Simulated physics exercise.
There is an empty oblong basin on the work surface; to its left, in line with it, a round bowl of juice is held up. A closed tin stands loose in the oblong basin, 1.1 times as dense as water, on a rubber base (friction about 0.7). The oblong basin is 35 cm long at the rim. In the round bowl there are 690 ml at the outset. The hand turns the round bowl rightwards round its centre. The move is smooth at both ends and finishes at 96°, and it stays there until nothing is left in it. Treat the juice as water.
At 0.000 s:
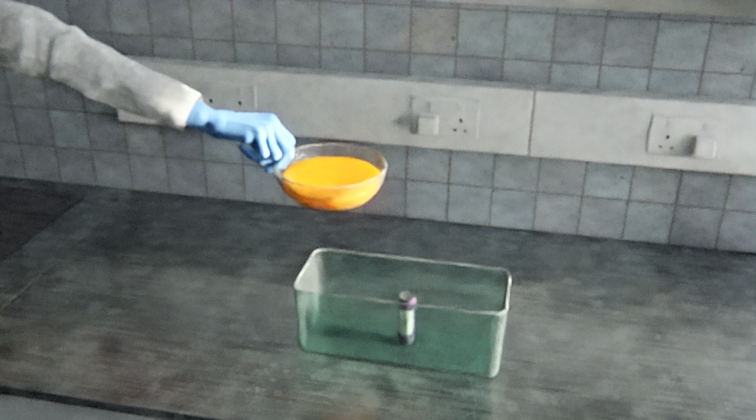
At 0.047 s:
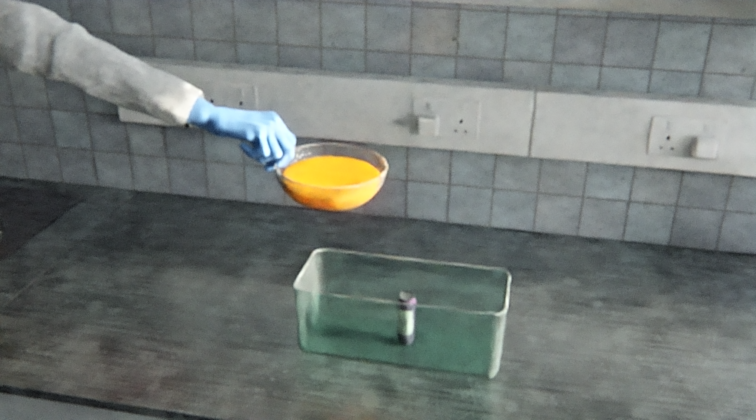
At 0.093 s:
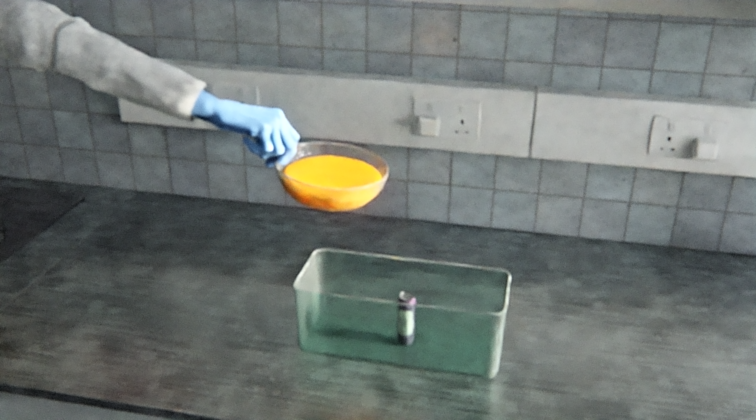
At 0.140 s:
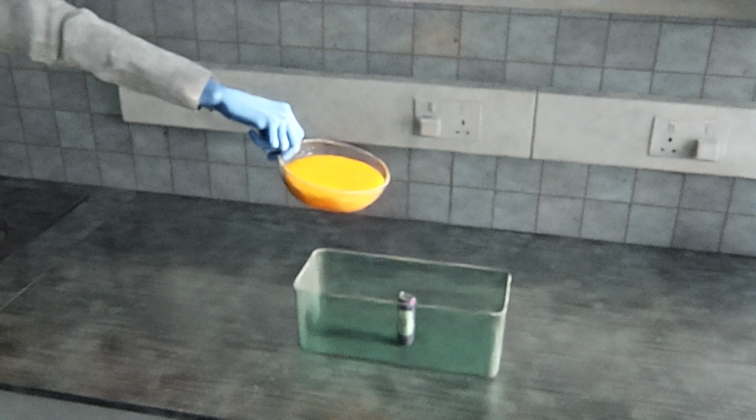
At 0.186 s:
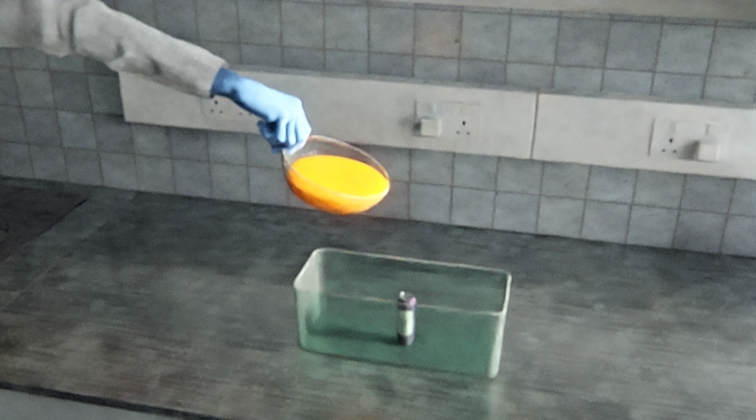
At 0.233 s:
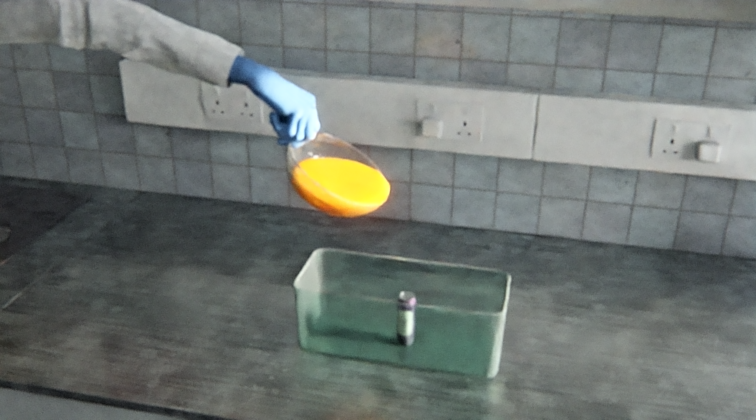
A blue-gloved hand held a clear round bowl of orange juice above a glassy oblong basin with a small tin standing inside, then steadily tilted the bowl rightwards while the basin and tin stayed still.
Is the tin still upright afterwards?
It is left on its base.
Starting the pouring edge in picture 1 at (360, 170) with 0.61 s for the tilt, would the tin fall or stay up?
After that, the tin overturns.
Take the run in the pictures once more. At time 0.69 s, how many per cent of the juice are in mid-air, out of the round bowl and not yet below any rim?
I'd put it at about 5 per cent of the liquid.
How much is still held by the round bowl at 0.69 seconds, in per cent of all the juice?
I reckon near 0 per cent still sits there.
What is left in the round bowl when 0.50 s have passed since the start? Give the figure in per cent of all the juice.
Roughly 6 %.
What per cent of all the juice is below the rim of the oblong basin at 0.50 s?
The basin holds roughly 38 in a hundred parts at that moment.
Then, 0.50 s in, the tilt is 88° and 6 per cent is still to pour; the tin stands where it began.
Then, 0.69 s in, the tilt is 96° and 0 per cent is still to pour; the tin stands where it began.
Then, 0.89 s in, the tilt is 96° and 0 per cent is still to pour; the tin stands where it began.
Then, 1.11 s in, the tilt is 96° and 0 per cent is still to pour; the tin stands where it began.
Finally, the tin stands where it began.
